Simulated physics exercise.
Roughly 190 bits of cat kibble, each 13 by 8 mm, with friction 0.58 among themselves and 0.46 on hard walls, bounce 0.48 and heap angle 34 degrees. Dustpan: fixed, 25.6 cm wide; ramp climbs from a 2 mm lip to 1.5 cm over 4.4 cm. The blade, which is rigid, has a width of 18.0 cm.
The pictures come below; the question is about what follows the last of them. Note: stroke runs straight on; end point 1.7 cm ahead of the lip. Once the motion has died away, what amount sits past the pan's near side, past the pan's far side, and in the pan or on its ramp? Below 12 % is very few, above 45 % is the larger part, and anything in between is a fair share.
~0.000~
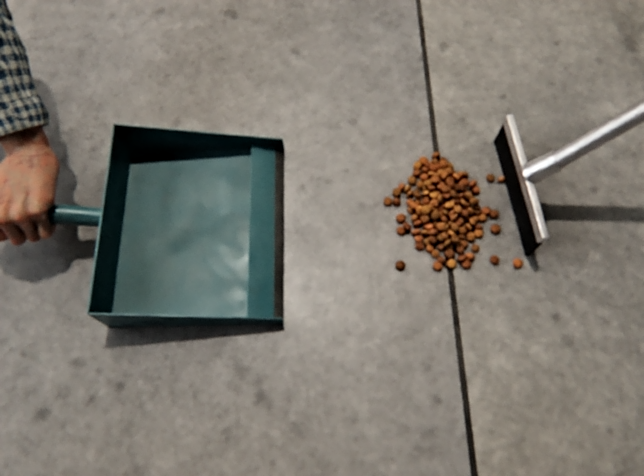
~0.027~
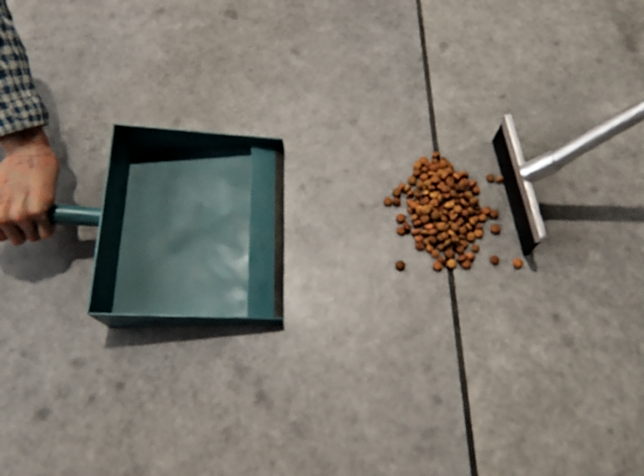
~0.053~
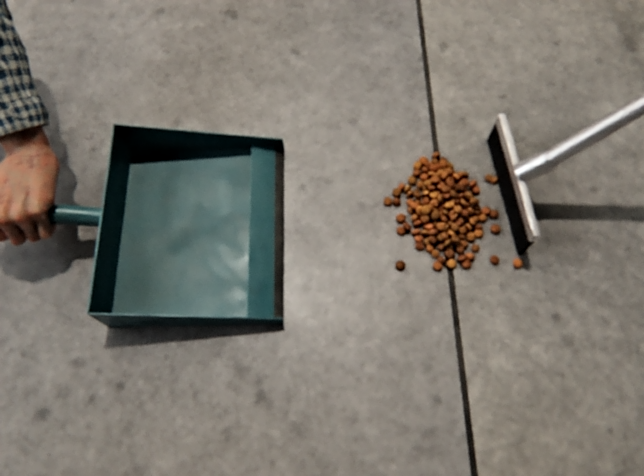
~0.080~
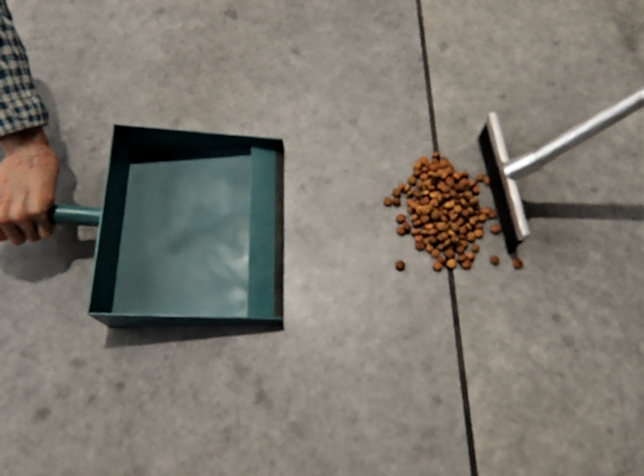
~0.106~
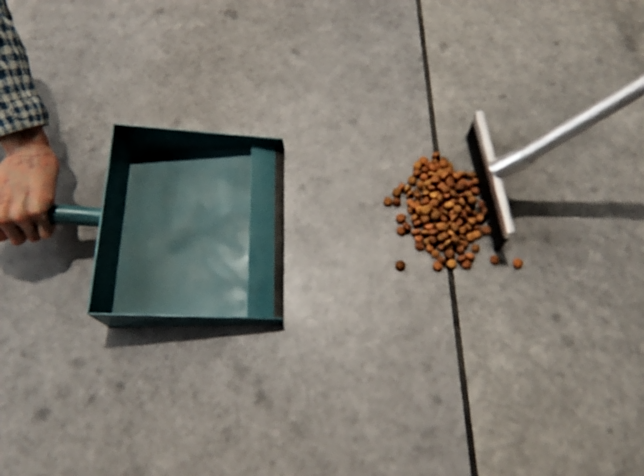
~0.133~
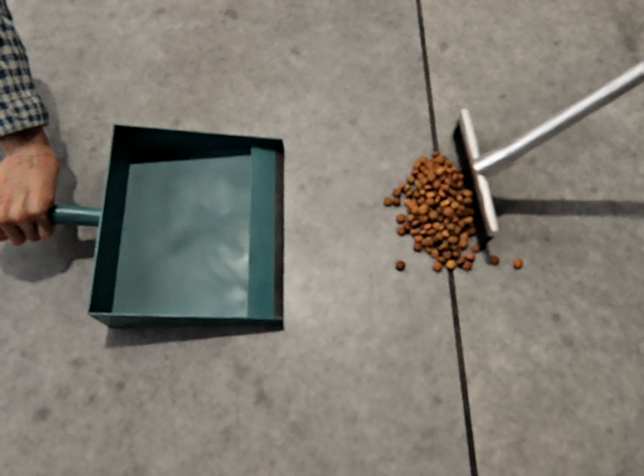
Near side: Very few, far side: Very few, pan: A fair share.
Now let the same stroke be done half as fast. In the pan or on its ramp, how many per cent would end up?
Then roughly 30 per cent.
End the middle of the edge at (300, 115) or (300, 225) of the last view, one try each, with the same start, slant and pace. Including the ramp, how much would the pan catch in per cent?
The two tries give about 5 and 45 percent.
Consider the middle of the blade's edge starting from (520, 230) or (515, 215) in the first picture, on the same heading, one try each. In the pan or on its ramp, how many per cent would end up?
The two tries give some 40 % and some 40 %.
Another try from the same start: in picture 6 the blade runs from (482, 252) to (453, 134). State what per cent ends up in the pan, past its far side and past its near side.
You'd see pan at 55, far at 5 and near at 5.
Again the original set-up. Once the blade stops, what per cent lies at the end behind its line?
Estimate: Near 30 %.
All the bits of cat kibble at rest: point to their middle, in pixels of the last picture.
When it all comes to rest, the middle is near (289, 206).
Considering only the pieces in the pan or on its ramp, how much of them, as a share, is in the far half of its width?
I'd put it near 90 per cent.
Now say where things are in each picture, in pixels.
In the first frame, blade from (542, 238) to (508, 122), moved 0.0 cm, 0 of the pieces shifted so far; middle of the pieces at (449, 206); pan at (188, 232).
In the second frame, blade from (540, 238) to (506, 122), moved 0.3 cm, 0 of the pieces shifted so far; middle of the pieces at (449, 206).
In the third frame, blade from (533, 237) to (500, 121), moved 1.0 cm, 1 of the pieces shifted so far; middle of the pieces at (449, 206).
In the fourth frame, blade from (523, 236) to (491, 120), moved 2.3 cm, 2 of the pieces shifted so far; middle of the pieces at (440, 207).
In the fifth frame, blade from (508, 234) to (478, 118), moved 4.1 cm, 12 of the pieces shifted so far; middle of the pieces at (440, 207).
In the sixth frame, blade from (493, 232) to (463, 117), moved 6.1 cm, 136 of the pieces shifted so far; middle of the pieces at (442, 211); pan at (188, 232). Its pace works out near 0.73 m/s, heading 10 degrees away from the viewer's side.
After 0.30 s, middle of the blade 14 cm from the lip; 0 % over the lip, far side 0 %, near side 0 %.
Then, at 0.41 s, middle of the blade 6 cm from the lip; 0 % over the lip, far side 5 %, near side 0 %.
After 0.65 s, middle of the blade 3 cm from the lip; 30 % over the lip, far side 5 %, near side 0 %.
At rest (1.1 s), near side 0 %, far side 5 %, pan 30 %, in front of the lip or behind the blade 65 %.
